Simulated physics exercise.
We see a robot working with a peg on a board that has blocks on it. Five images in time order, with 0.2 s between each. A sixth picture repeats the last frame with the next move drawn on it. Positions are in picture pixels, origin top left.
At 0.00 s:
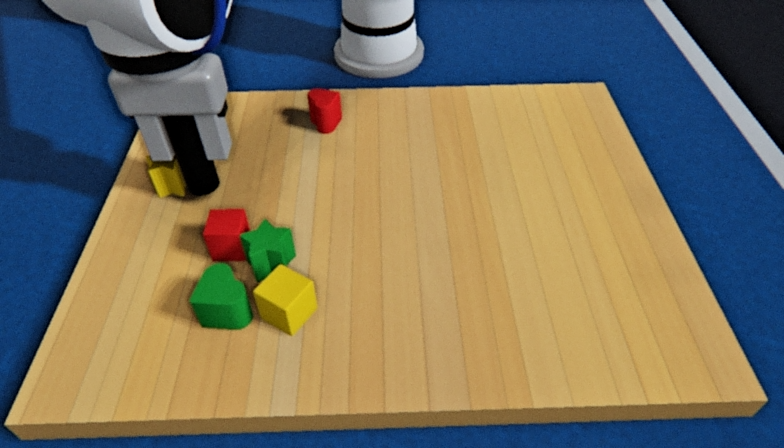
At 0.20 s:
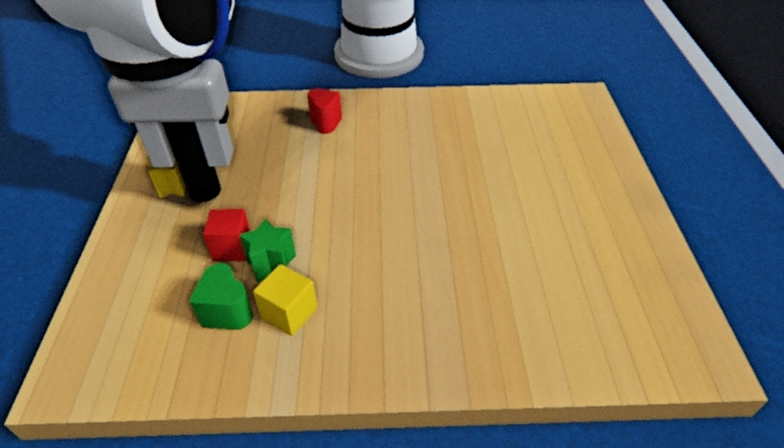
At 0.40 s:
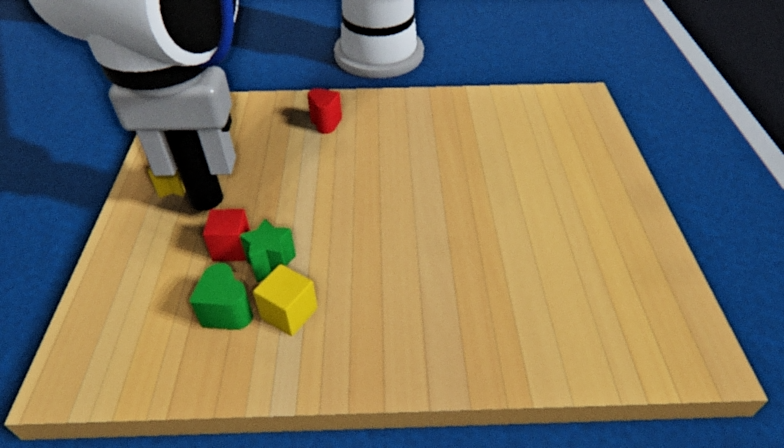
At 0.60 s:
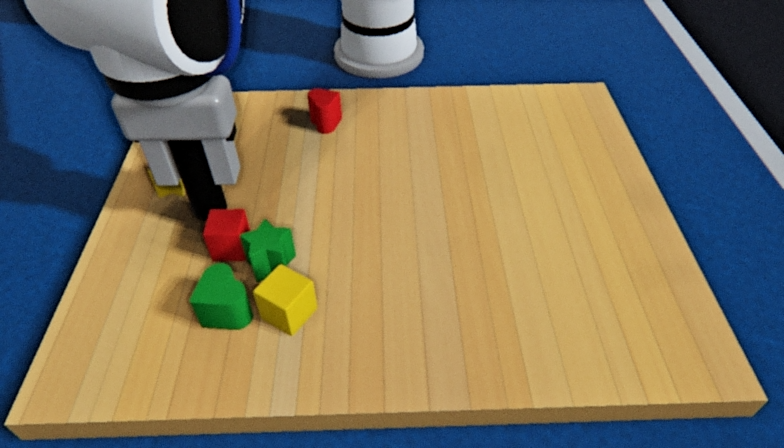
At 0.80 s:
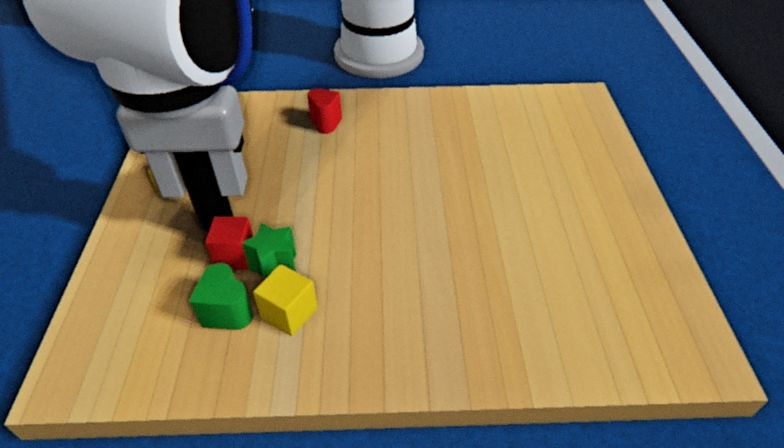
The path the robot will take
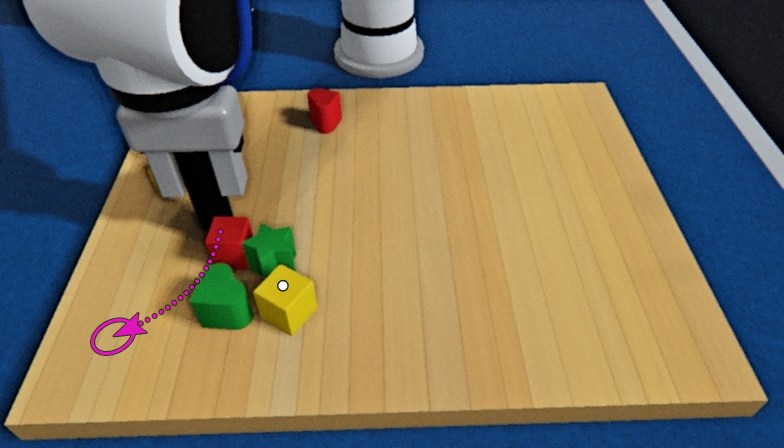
A robot arm holding a black peg starts beside a yellow block at the upper left of a wooden board and slides slowly down toward a cluster of blocks. The peg then meets the red cube, nudging it and the neighboring green star slightly, while the green heart and yellow cube stay still.
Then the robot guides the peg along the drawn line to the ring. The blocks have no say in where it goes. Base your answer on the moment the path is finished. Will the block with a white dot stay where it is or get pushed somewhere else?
That block stands still.
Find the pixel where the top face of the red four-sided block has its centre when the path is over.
Its top middle: (223, 259).
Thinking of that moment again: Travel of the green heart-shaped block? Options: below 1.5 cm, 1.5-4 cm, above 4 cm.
That block covers between 1.5 and 4 cm.
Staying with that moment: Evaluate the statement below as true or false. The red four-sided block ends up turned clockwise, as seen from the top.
The statement is incorrect.
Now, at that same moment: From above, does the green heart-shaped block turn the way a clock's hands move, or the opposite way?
Top view: Clockwise.
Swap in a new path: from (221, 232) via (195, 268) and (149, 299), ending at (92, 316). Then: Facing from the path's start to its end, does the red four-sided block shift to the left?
I believe so.
Path on the board, from (221, 232) through (205, 270) and (168, 307) to (113, 336); the dot is on the yellow four-sided block.
On the path given first. One third of the way, peg (201, 259); green heart-shaped block (222, 300); red four-sided block (225, 257), turned 50° anticlockwise; green star (276, 243), turned 30° anticlockwise.
Two thirds of the way, peg (162, 297); green heart-shaped block (224, 302), turned 20° clockwise; red four-sided block (223, 259), turned 65° anticlockwise; green star (276, 243), turned 30° anticlockwise.
At the end, peg (106, 326); green heart-shaped block (224, 302), turned 20° clockwise; red four-sided block (223, 259), turned 65° anticlockwise; green star (276, 243), turned 30° anticlockwise; yellow four-sided block in place.
